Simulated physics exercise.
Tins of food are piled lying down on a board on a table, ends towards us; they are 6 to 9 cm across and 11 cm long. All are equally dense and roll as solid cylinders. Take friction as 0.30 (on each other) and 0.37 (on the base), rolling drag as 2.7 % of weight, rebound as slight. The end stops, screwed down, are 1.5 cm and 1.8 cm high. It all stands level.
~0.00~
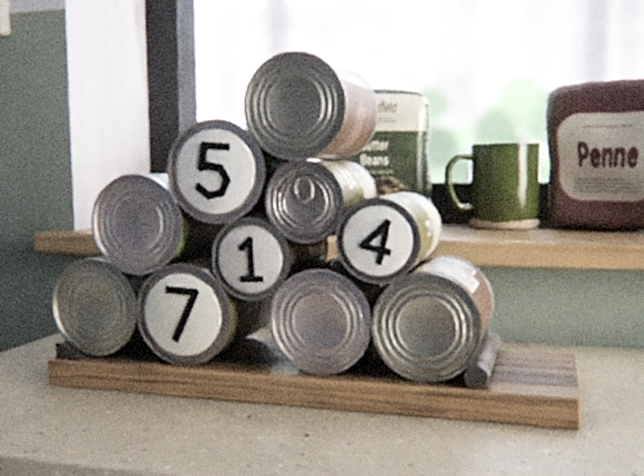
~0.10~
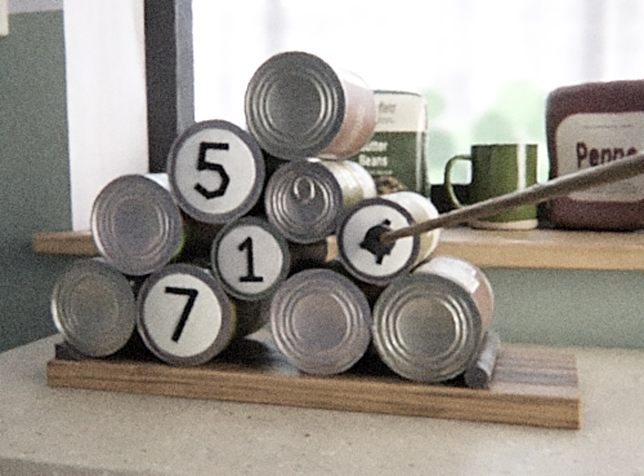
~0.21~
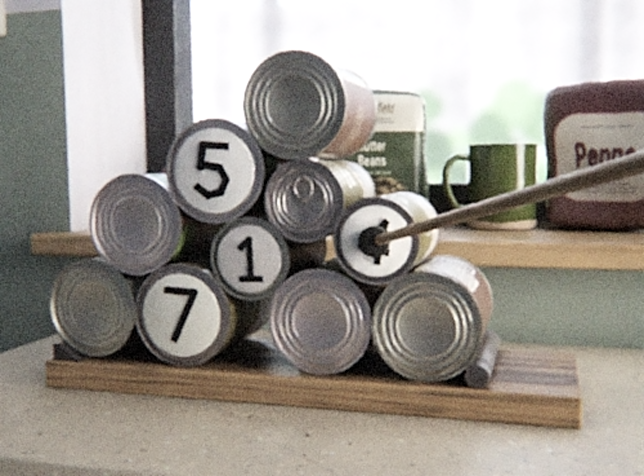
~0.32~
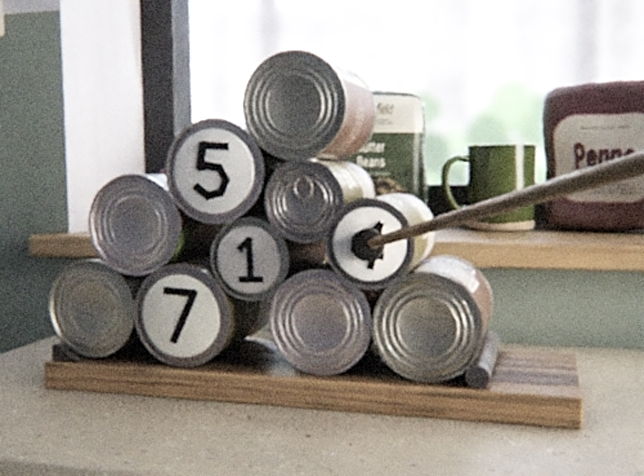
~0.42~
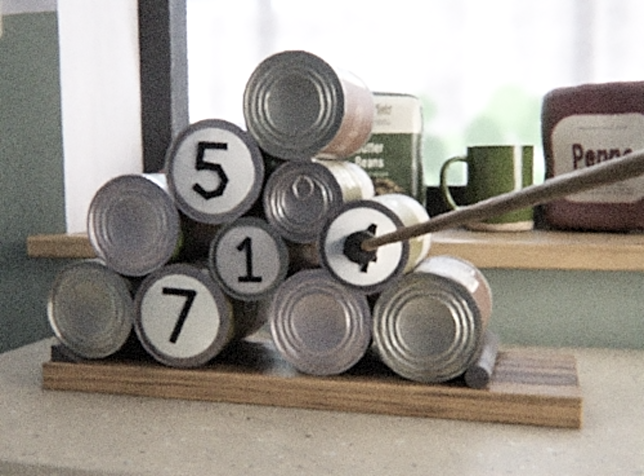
A thin rod came in from the right and touched the can marked four in a stacked pile, then slowly shifted it a little to the left while the other cans stayed still.
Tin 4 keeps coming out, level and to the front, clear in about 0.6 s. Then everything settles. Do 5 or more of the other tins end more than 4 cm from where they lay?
No: 2 in all.
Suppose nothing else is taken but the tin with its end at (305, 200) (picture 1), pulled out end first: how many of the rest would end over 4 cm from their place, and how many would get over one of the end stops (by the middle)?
Then 1 and 0.
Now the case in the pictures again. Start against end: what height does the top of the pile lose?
About 5 cm.
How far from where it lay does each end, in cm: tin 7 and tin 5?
Tin 7: 0, tin 5: 0.
After 0.81 s, 0 now displaced over 4 cm; the one last seen at (293, 105) 1.2 cm right and 2.2 cm down.
After 0.96 s, 2 now displaced over 4 cm; the one last seen at (293, 105) 4.6 cm right and 2.6 cm down.
After 1.20 s, 2 now displaced over 4 cm; the one last seen at (293, 105) 8 cm right and 3.6 cm down.
After 1.57 s, 2 now displaced over 4 cm; 1 over the right round bar; the one last seen at (293, 105) 27 cm right and 18 cm down.
In the end, by 2.0 s, 2 moved over 4 cm; 1 over the right round bar; the one last seen at (293, 105) fallen off to the right; top of the pile 23 cm high, from 28 cm.
